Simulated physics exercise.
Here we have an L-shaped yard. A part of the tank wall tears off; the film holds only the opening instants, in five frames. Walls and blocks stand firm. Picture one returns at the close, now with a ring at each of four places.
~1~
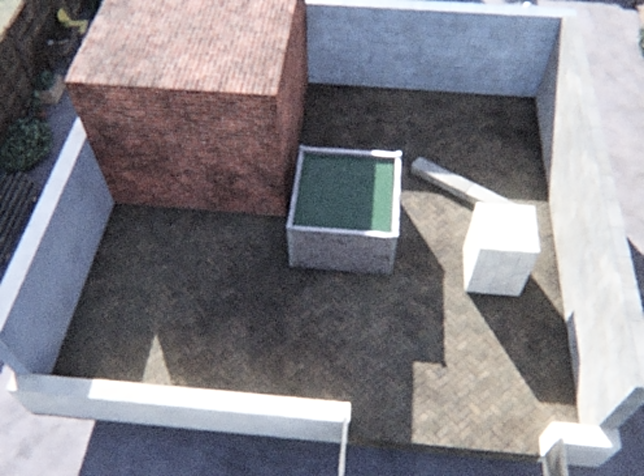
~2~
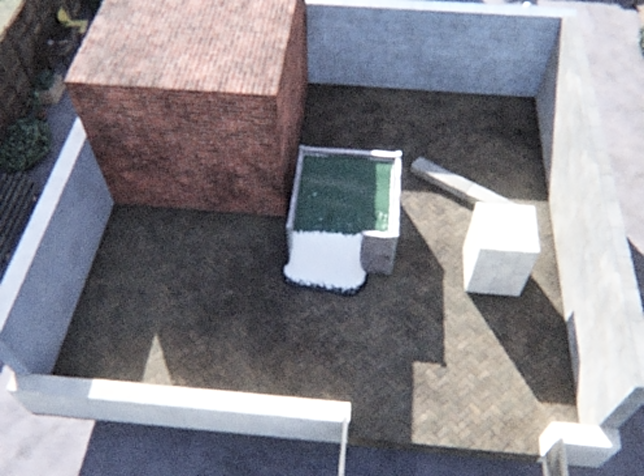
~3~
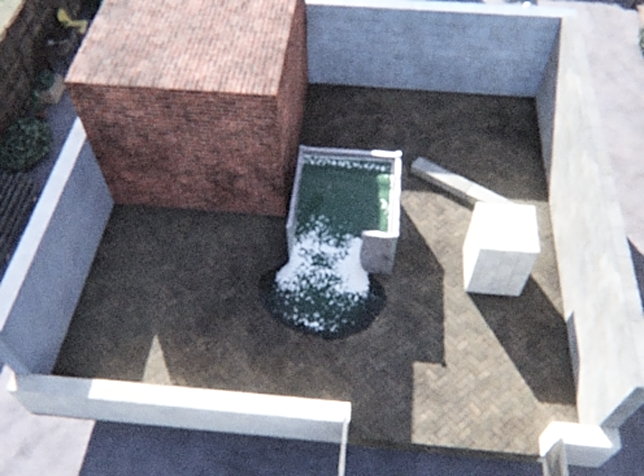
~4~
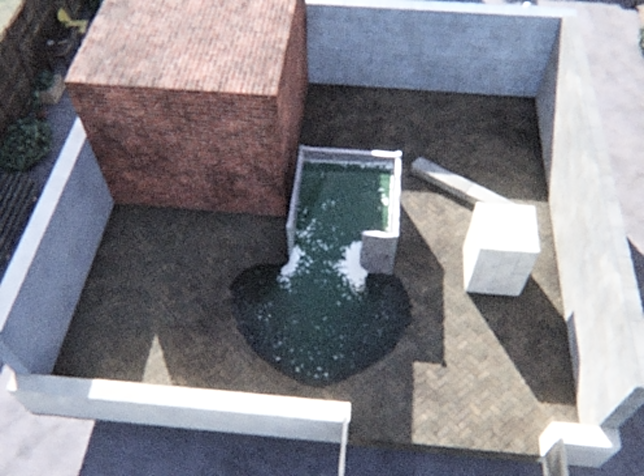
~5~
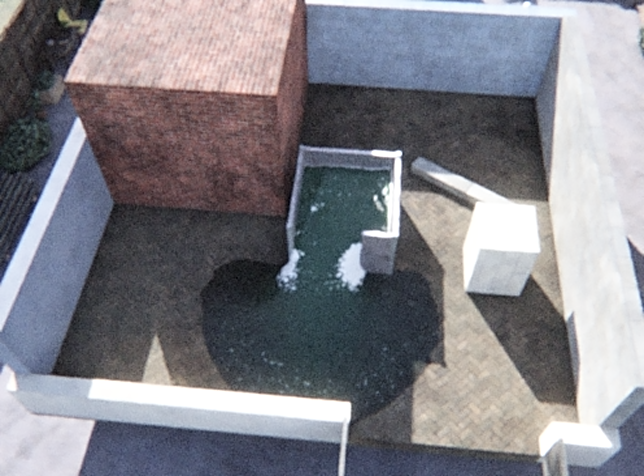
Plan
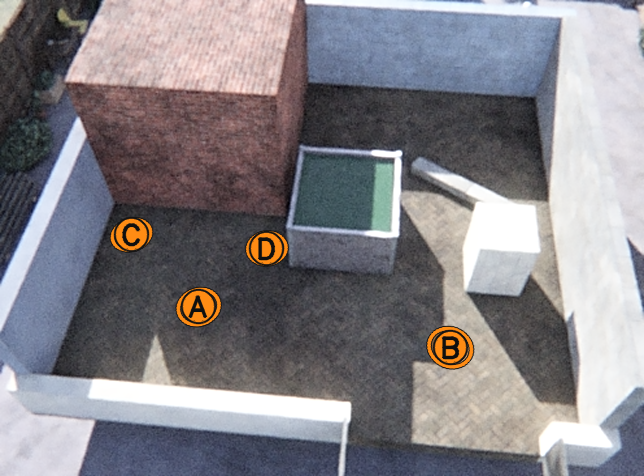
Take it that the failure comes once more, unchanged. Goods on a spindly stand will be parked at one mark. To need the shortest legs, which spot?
I would pick spot B.
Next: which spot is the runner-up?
It is A.
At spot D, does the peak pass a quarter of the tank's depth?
No, it does not.
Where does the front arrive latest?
D it is.
In orange, A at (198, 306); B at (450, 347); C at (131, 234); D at (266, 248).
If A is chosen, the water peaks at about 8 % of the depth that stood in the tank.
If B is chosen, the water peaks at about 4 % of the depth that stood in the tank.
If C is chosen, the water peaks at about 19 % of the depth that stood in the tank.
If D is chosen, the water peaks at about 16 % of the depth that stood in the tank.
